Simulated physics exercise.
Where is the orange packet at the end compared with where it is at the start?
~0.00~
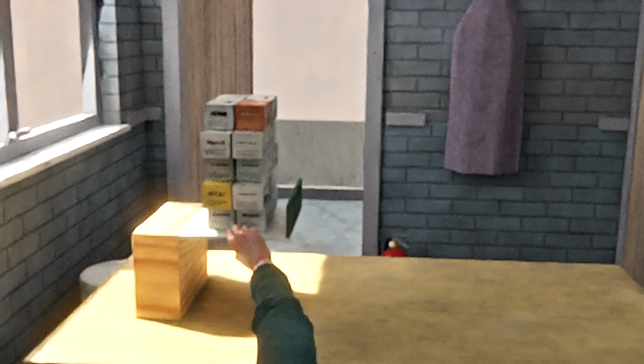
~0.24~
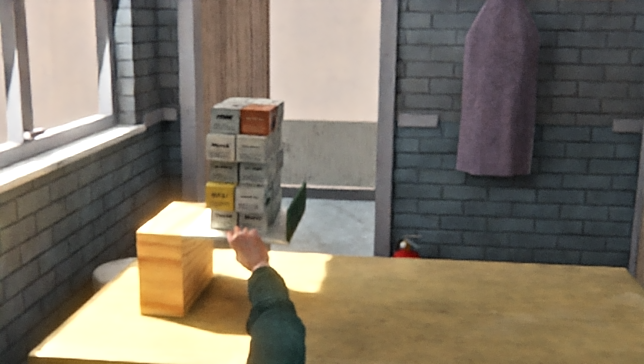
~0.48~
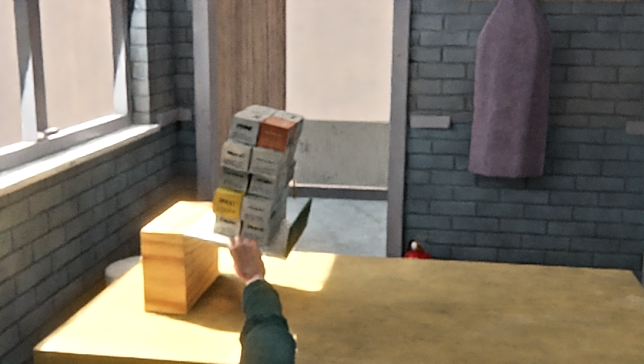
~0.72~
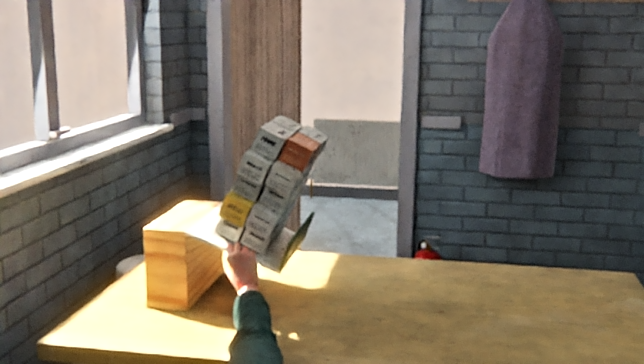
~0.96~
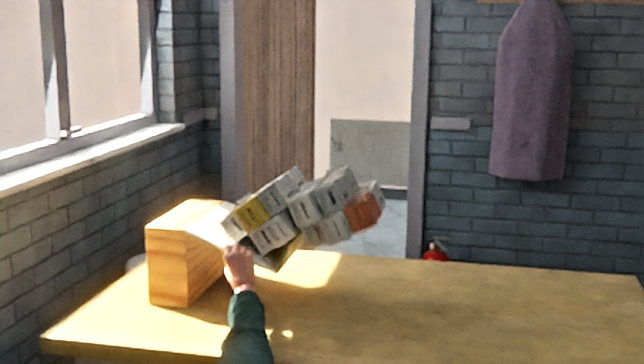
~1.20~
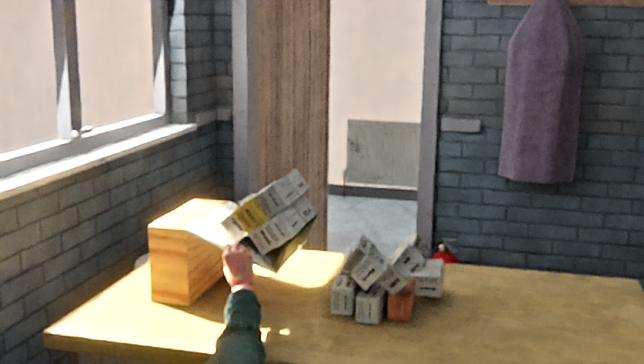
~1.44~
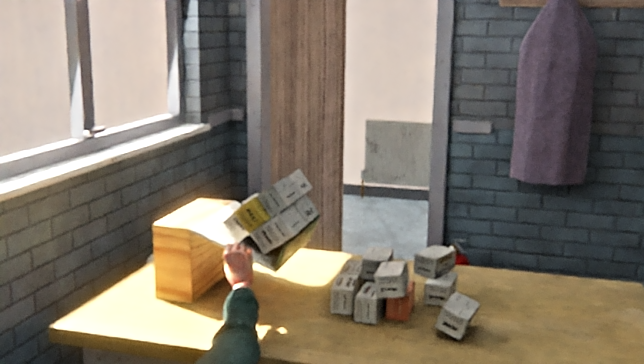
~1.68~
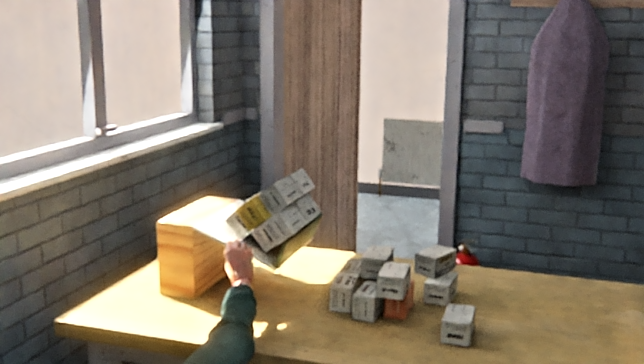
At the start the orange packet is at the top of the upright stack, on its right side. At the end it lies on the table among the fallen packets, lower down and to the right of the tilted tray.
